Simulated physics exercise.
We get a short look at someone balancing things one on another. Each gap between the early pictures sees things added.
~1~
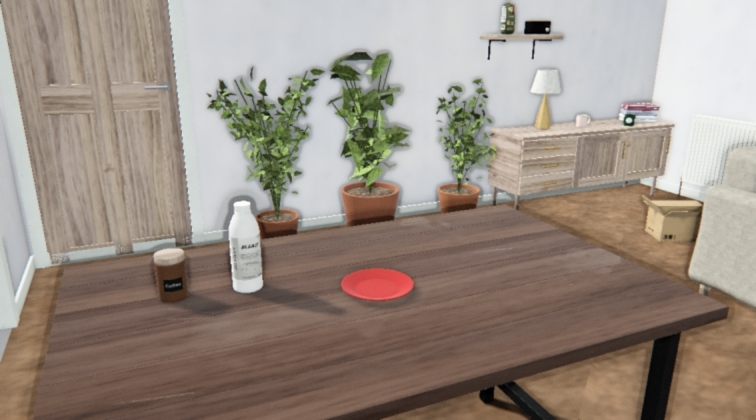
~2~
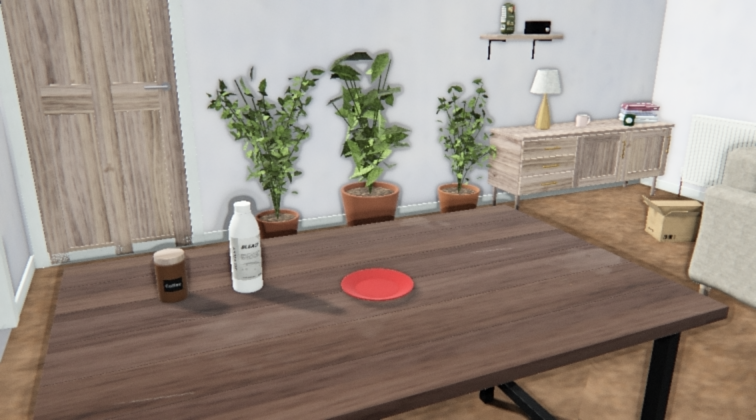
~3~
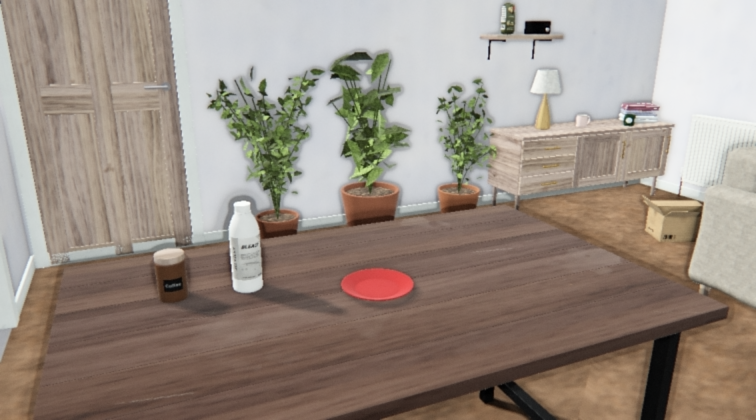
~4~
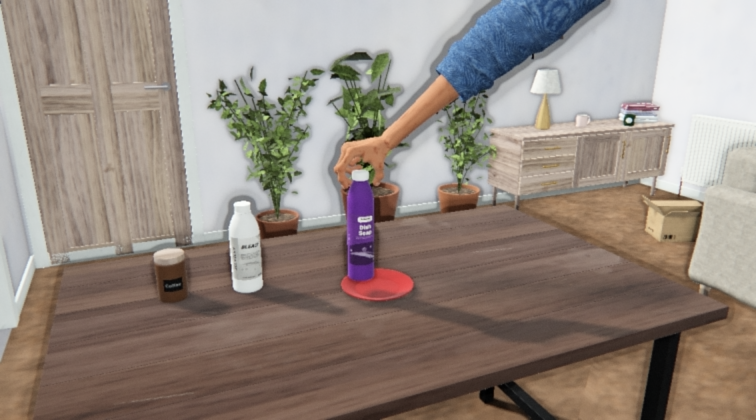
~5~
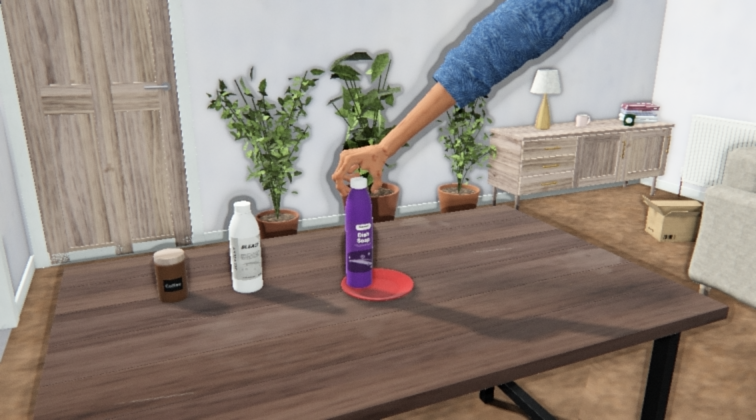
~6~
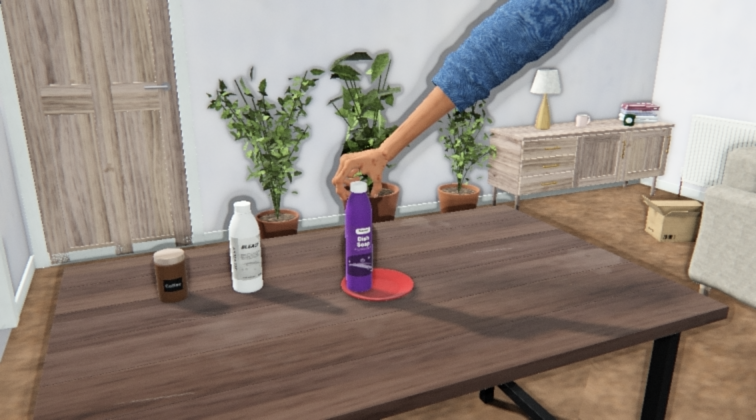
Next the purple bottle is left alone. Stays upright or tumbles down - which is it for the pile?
The pile stays upright.
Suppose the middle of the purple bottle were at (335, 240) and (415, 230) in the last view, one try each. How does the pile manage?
On the first release the pile caves in, while on the second it caves in.
Then, 0.20 s on from there, no change.
Then, 0.50 s on from there, purple bottle resting near (359, 237).
In the end, all 4 unmoved. At the end, from the last picture's camera, purple bottle near (359, 237). The pile stays up.
